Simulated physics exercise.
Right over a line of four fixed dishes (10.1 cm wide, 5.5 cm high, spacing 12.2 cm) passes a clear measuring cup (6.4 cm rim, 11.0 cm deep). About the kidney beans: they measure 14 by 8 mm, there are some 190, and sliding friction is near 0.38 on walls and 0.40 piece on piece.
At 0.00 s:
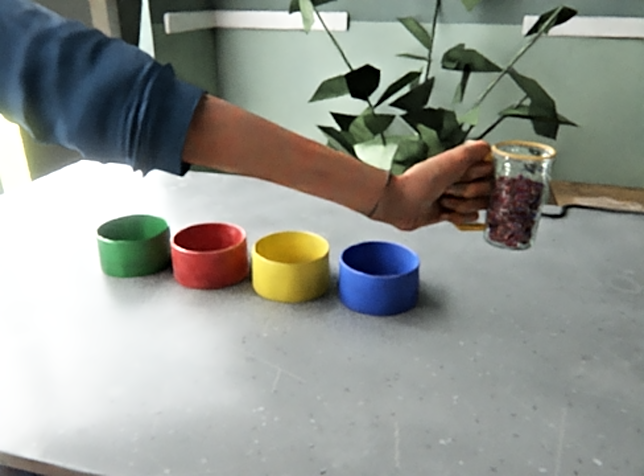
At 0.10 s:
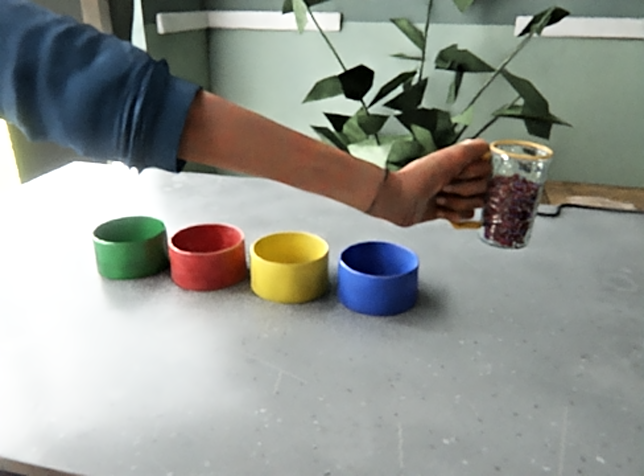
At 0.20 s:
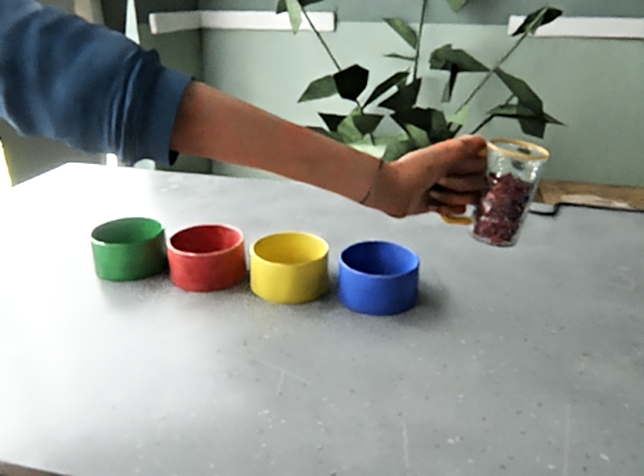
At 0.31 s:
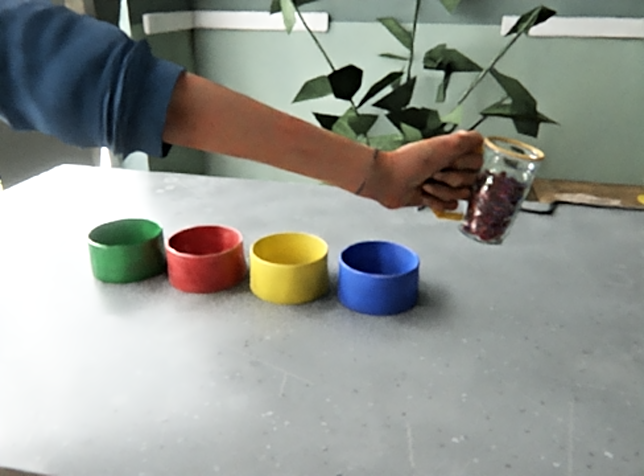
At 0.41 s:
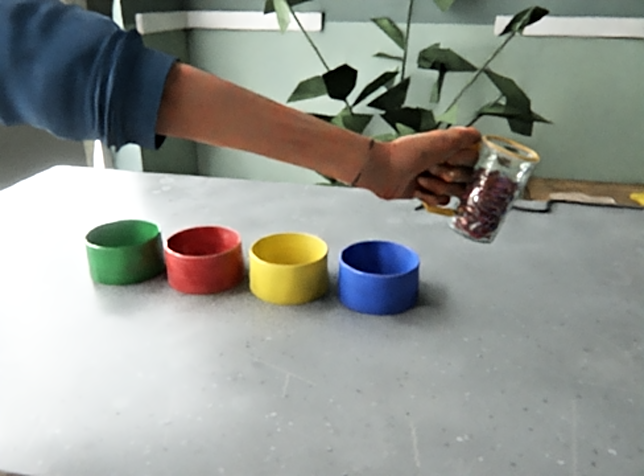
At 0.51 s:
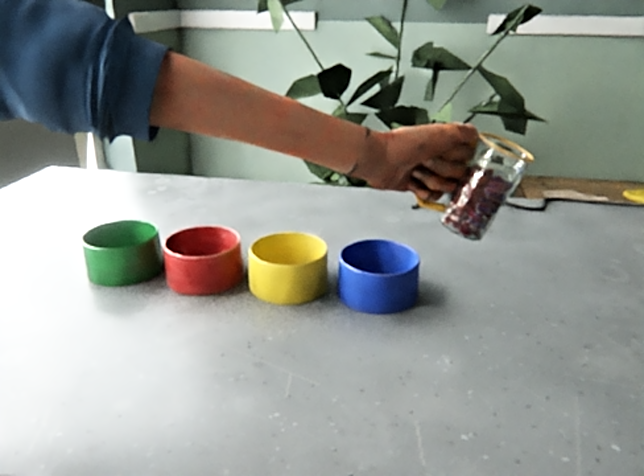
On a grey tabletop, a hand moves a clear cup of dark red beans slightly left, tilting it beside four coloured dishes.
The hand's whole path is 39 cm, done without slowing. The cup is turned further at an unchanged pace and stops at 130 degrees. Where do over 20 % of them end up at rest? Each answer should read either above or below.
Red dish - below, blue dish - above, green dish - below, yellow dish - below, counter - below.
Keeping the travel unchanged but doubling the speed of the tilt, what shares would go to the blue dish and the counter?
Result - blue dish: 0; counter: 100.
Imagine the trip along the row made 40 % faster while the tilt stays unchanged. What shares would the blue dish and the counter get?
Blue: 10; counter: 20.
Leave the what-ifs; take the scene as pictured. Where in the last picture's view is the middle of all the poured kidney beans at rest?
Est. centre at rest: (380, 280) px.
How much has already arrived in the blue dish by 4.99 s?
I'd say around 100 per cent.
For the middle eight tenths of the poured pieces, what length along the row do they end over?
About 6 cm.
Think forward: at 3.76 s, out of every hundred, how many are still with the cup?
Somewhere near 0 per cent of the load.
After 2.46 s, tilt 112 degrees; cup holds 85 %, blue 10 %.
Then, at 3.76 s, tilt 130 degrees; cup holds 0 %, blue 100 %.
After 4.99 s, tilt 130 degrees; cup holds 0 %, blue 100 %.
By 5.3 s all is still; red 0 %, blue 100 %, green 0 %, yellow 0 %, counter 0 %.
